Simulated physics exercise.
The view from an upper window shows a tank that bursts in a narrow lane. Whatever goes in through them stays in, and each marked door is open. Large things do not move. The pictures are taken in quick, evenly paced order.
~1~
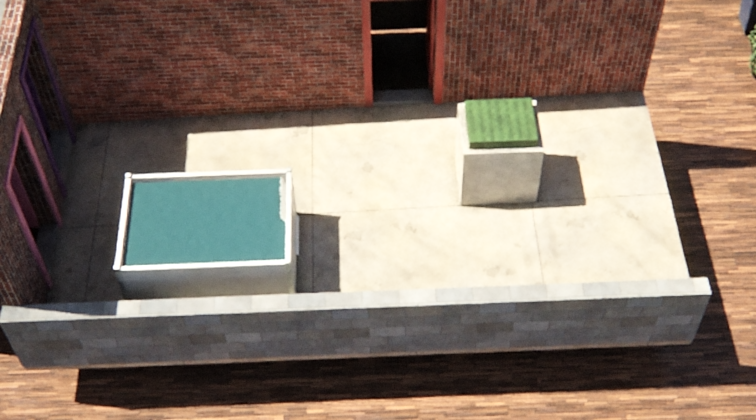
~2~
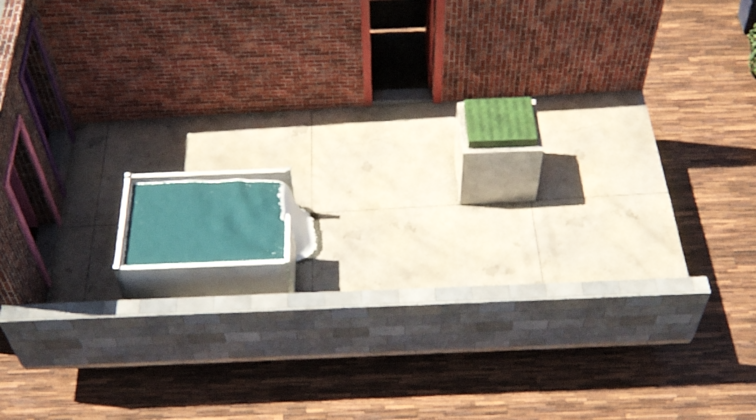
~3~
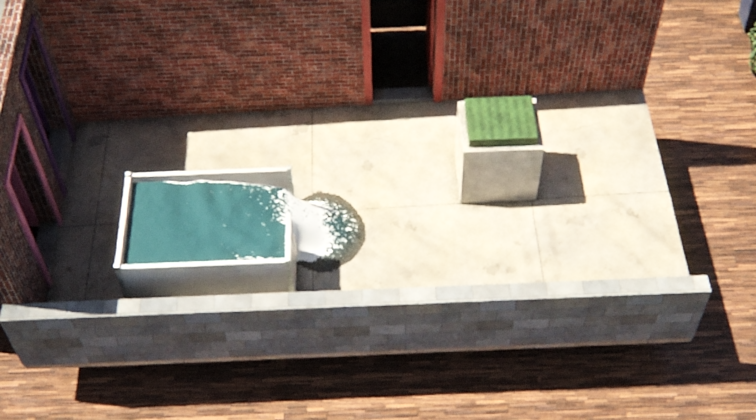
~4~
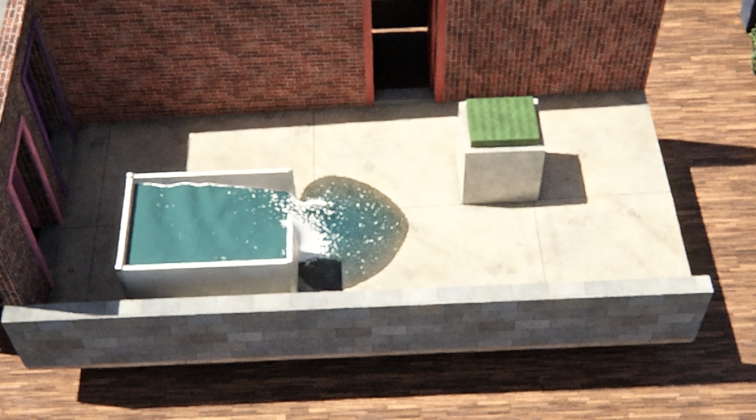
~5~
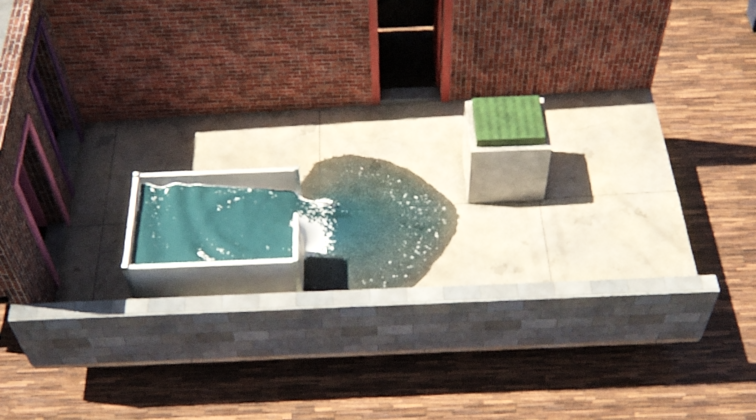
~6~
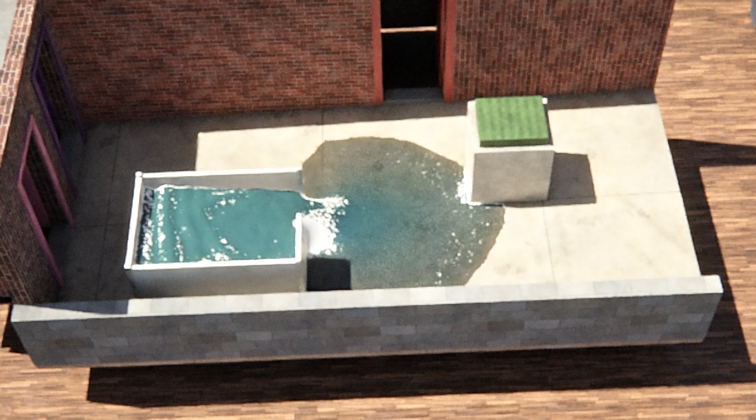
Water bursting from the right side of a rectangular tank and spreading across pale paving to a grass-topped block.
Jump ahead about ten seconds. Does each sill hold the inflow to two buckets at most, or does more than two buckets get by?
Outcome: The pink door will let through no more than two buckets; the red door will let through over two buckets; the purple door will let through no more than two buckets.
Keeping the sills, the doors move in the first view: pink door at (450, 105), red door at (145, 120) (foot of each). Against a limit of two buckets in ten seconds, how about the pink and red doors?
The pink door overflows, and the red door falls short.
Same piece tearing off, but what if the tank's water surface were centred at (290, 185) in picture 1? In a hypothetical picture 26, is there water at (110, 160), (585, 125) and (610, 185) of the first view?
Spot by spot, in the order asked: Untouched, swamped, swamped.
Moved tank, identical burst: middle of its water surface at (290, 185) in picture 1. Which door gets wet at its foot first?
My pick is the one in red.
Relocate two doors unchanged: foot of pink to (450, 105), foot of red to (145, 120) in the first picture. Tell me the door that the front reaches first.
It would be the pink one.
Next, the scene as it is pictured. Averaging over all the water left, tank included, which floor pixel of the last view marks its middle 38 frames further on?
Centre: Close to (361, 227).
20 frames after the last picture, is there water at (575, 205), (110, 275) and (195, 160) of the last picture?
As listed: Awash, dry, free of water.
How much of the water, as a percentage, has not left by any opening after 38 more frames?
66 %.
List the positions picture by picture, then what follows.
Still water in the water tank at (207, 222), in the first picture.
Water pours out at (289, 220) and has run to (299, 210), in the second picture.
The front is at (356, 220), out from the gap at (290, 222), in the third picture.
The front is at (402, 222), out from the gap at (292, 225), in the fourth picture.
The front is at (452, 215), out from the gap at (298, 224), in the fifth picture.
Water pours out at (301, 224) and has run to (498, 206), in the sixth picture.
A moment on, water covers 45 % of the floor; the pink door not reached, the red door wet at the sill, nothing in, the purple door not reached.
Next, water covers 55 % of the floor; the pink door not reached, the red door over two buckets in, the purple door not reached.
Then, water covers 65 % of the floor; the pink door not reached, the red door far over two buckets in, the purple door not reached.
Later, water covers 80 % of the floor; the pink door not reached, the red door far over two buckets in, the purple door not reached.
In the end, water covers 90 % of the floor; the pink door wet at the sill, nothing in, the red door far over two buckets in, the purple door wet at the sill, nothing in.
